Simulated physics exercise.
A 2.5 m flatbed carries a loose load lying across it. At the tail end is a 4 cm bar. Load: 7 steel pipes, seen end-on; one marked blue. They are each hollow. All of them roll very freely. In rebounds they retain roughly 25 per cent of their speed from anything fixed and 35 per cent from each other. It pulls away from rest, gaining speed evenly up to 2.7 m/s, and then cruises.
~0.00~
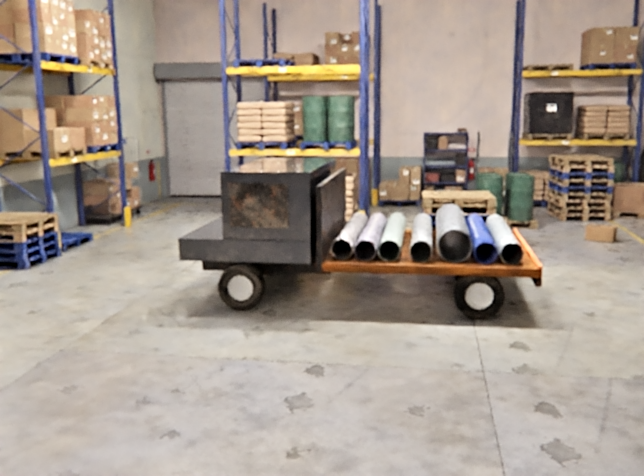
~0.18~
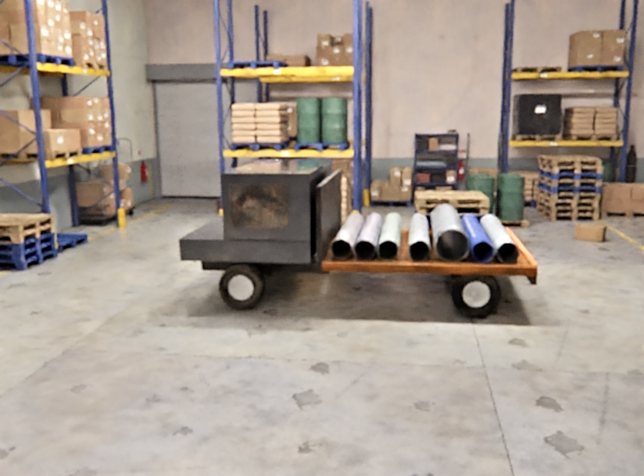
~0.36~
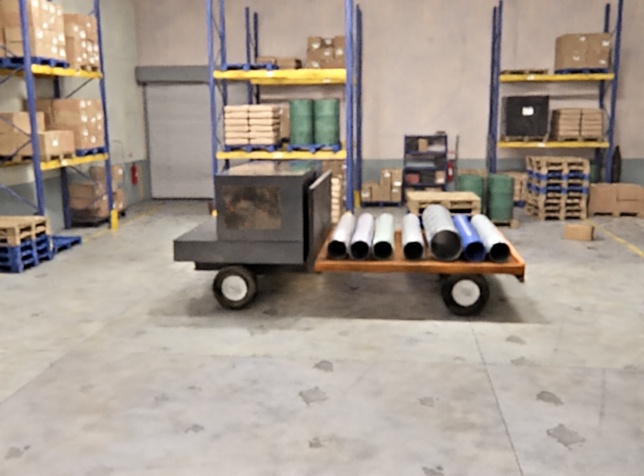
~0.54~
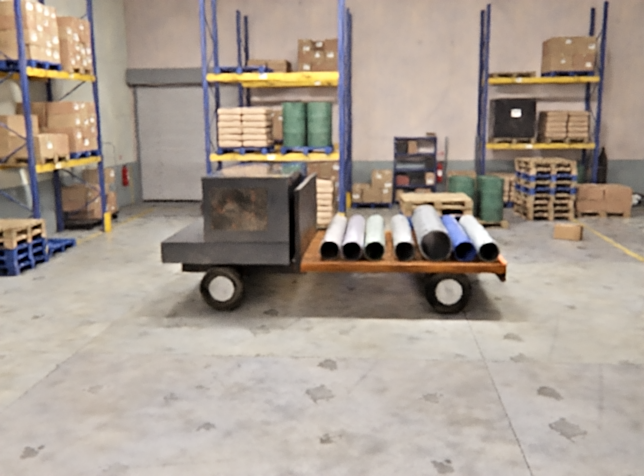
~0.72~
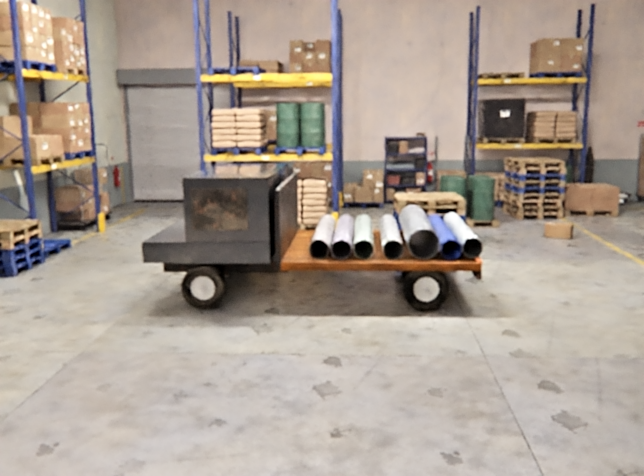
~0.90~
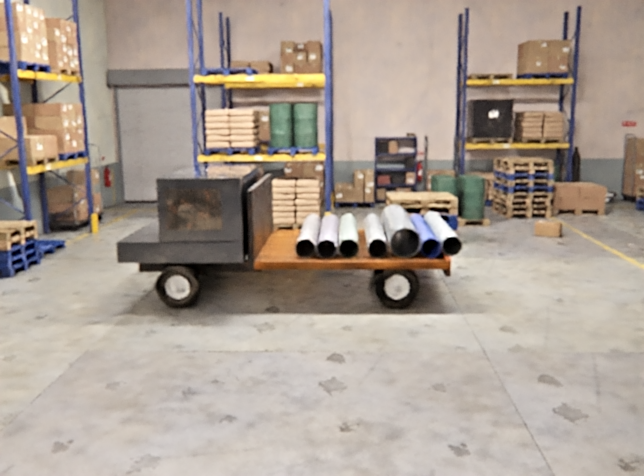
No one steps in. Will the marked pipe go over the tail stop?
Off the back.
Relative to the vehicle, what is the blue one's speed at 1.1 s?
Speed approx. 0.7 m/s.
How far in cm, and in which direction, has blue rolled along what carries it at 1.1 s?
Shift of blue: 50, rightward.
By 1.1 s, blue is on the bed, 5 cm from the bar, rolling towards it; 1 of 7 is off.
By 1.2 s, blue is on the bed, 5 cm from the bar, rolling towards it; 1 of 7 is off.
By 1.3 s, blue is going over the tail; 2 of 7 are off.
By 1.4 s, blue is going over the tail; 2 of 7 are off.
Finally (3.1 s), blue is off the end; 3 of 7 are off.
